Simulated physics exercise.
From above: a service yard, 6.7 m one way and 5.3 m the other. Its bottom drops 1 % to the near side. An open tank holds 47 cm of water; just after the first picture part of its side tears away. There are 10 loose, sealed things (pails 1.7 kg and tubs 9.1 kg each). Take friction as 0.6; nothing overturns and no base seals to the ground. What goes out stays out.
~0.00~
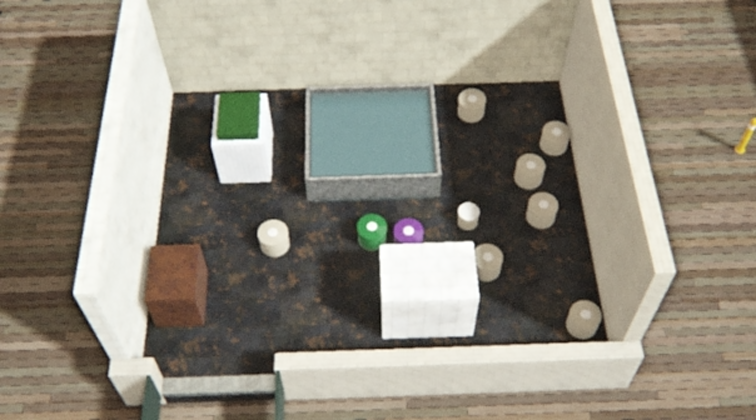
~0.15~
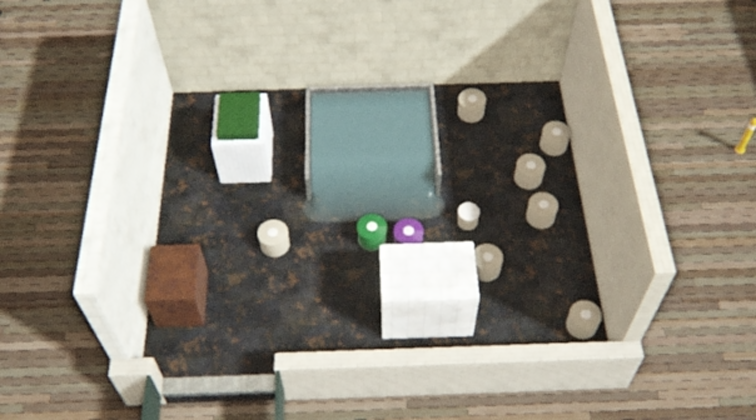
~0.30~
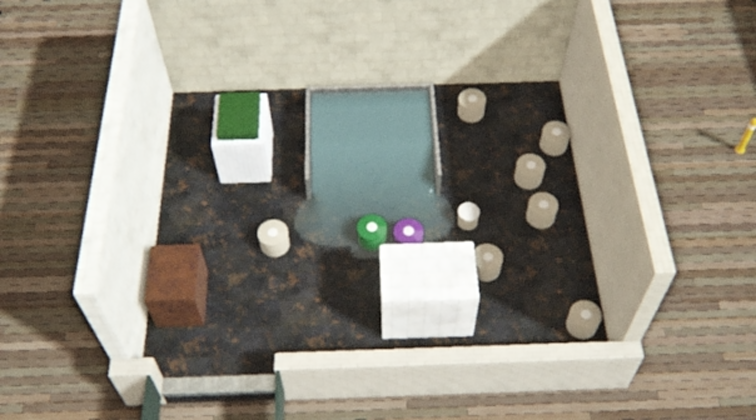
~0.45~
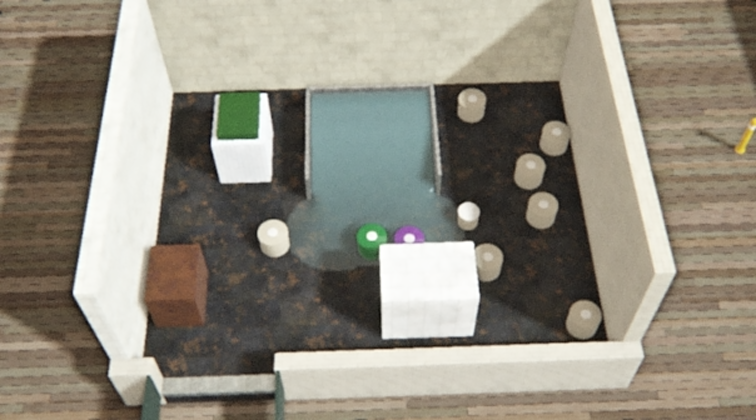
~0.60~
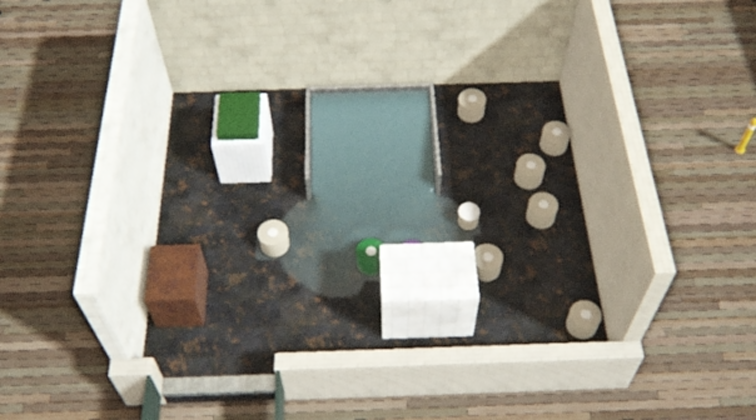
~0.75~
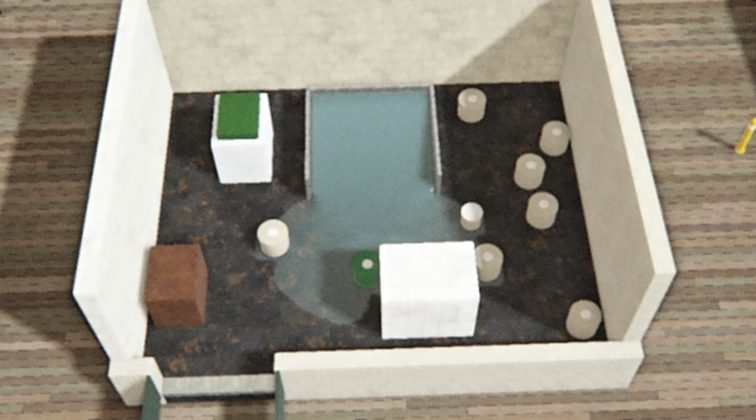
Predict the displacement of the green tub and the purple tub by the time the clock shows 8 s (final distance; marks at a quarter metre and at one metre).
The green tub ends far away; the purple tub travels far.
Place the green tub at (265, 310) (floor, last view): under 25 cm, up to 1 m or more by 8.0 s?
It travels far.
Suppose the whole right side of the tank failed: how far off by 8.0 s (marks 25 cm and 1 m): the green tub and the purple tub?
In that case the green tub holds its place, the purple tub stays put.
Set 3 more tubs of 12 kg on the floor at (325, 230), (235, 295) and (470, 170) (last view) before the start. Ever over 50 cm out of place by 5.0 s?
In turn: Over, under, short of it.
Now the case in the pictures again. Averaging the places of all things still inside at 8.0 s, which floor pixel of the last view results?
Around (482, 174).
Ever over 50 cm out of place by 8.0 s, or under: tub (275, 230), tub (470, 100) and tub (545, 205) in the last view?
In that order: Short of it, short of it, more.
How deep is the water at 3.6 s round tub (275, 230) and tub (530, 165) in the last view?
Roughly 2 and 3 cm.
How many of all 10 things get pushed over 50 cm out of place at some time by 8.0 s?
That makes 7.
After 1.6 s the green tub is near (327, 346), 2.1 m from its start, afloat; the purple tub is near (440, 245), 0.6 m from its start, afloat; 0 of 10 are out; 2 afloat.
After 3.6 s the green tub is near (164, 347), 3.5 m from its start, afloat; the purple tub is near (549, 208), 2.2 m from its start, afloat; 0 of 10 are out; 5 afloat.
After 5.6 s the green tub is near (187, 338), 3.2 m from its start, afloat; the purple tub is near (555, 183), 2.5 m from its start, afloat; 0 of 10 are out; 4 afloat.
After 8.0 s the green tub has gone out; the purple tub is near (552, 146), 2.8 m from its start, afloat; 1 of 10 are out; 4 afloat.
